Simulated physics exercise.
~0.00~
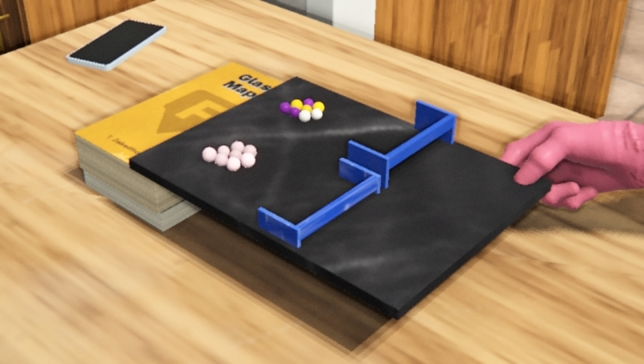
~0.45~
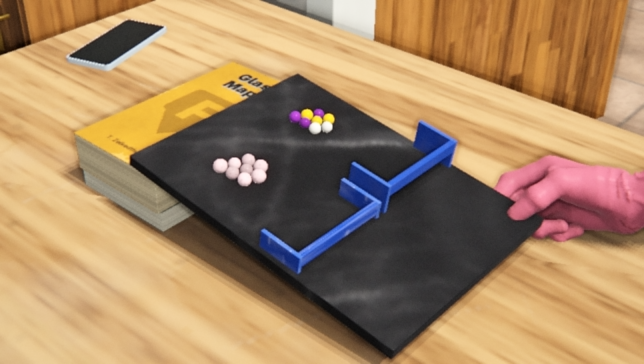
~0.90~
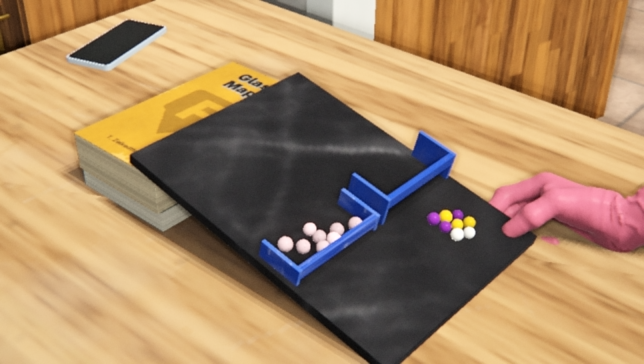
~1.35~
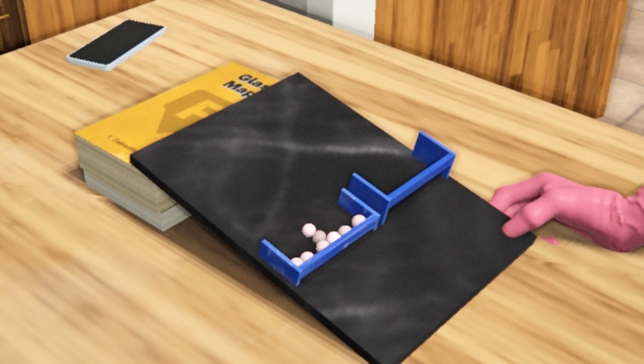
A black board, propped on a stack of books with a yellow cover on top, is lowered at its right end by a pink-gloved hand, becoming a ramp. Two clusters of small balls, pale pink ones nearer and purple, yellow and white ones farther back, start down the slope toward two blue gates. The pink balls roll up against the near gate, while the mixed cluster passes under the far gate and comes out on the lower side. At the end the pink balls sit gathered behind their gate, and the mixed ones are no longer in view.
